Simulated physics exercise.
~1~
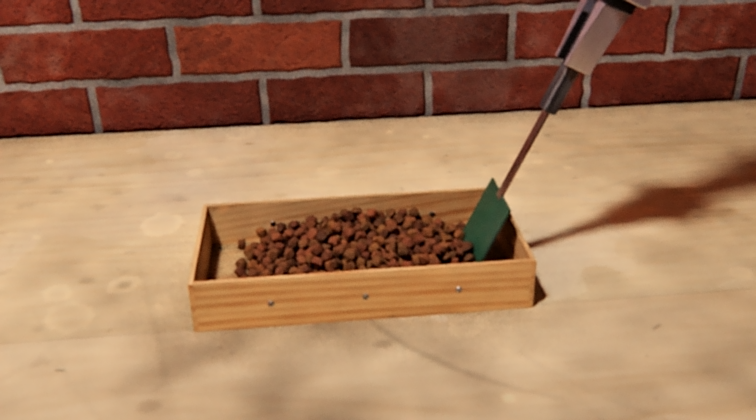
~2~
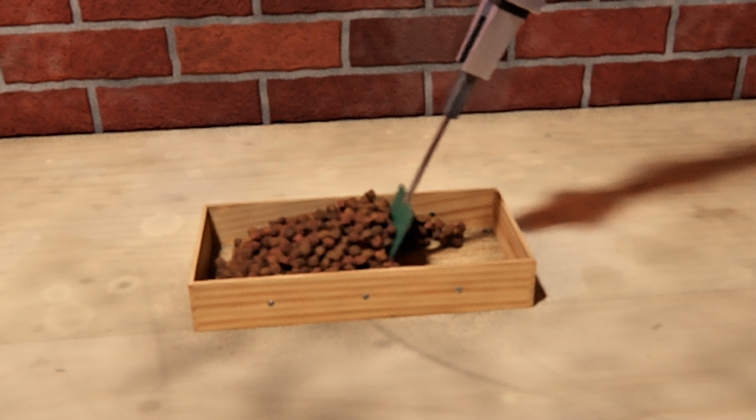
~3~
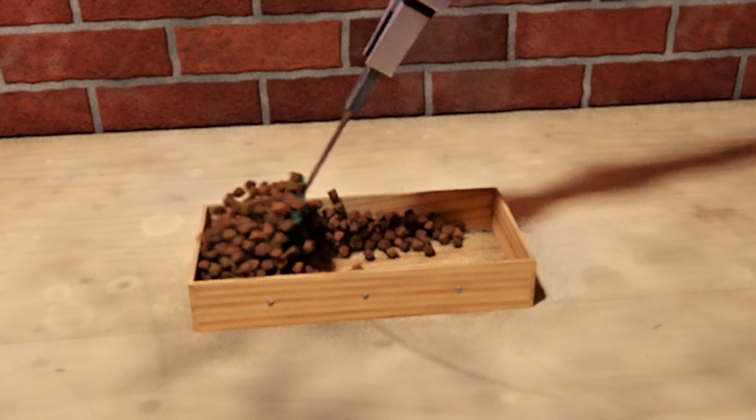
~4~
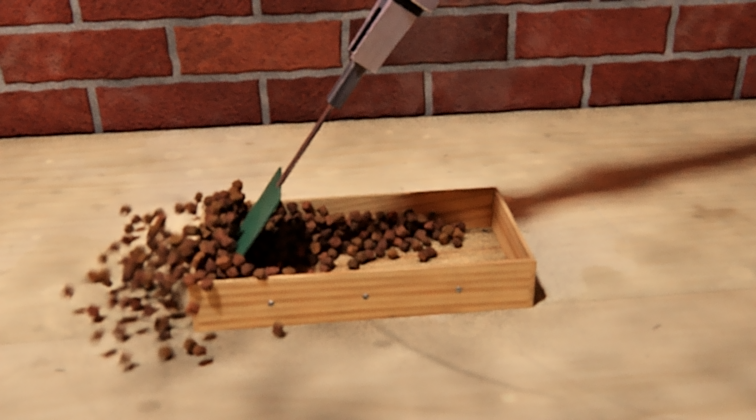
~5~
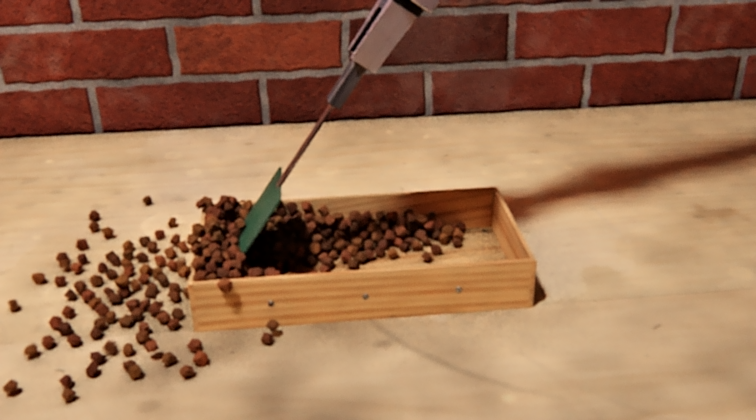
A green paddle on a robotic arm pushes brown pellets through a shallow wooden tray on a pale wooden tabletop, seen from slightly above with a red brick wall behind. It starts at the tray's right end and sweeps left, bunching the pellets into a steep heap while some trail behind it. Near the left end, the heap rises above the rim, and the paddle tilts as pellets spill over the edge. The paddle then stays still inside the tray. Many pellets end up scattered across the table at left, while most remain in the tray, which never moves.
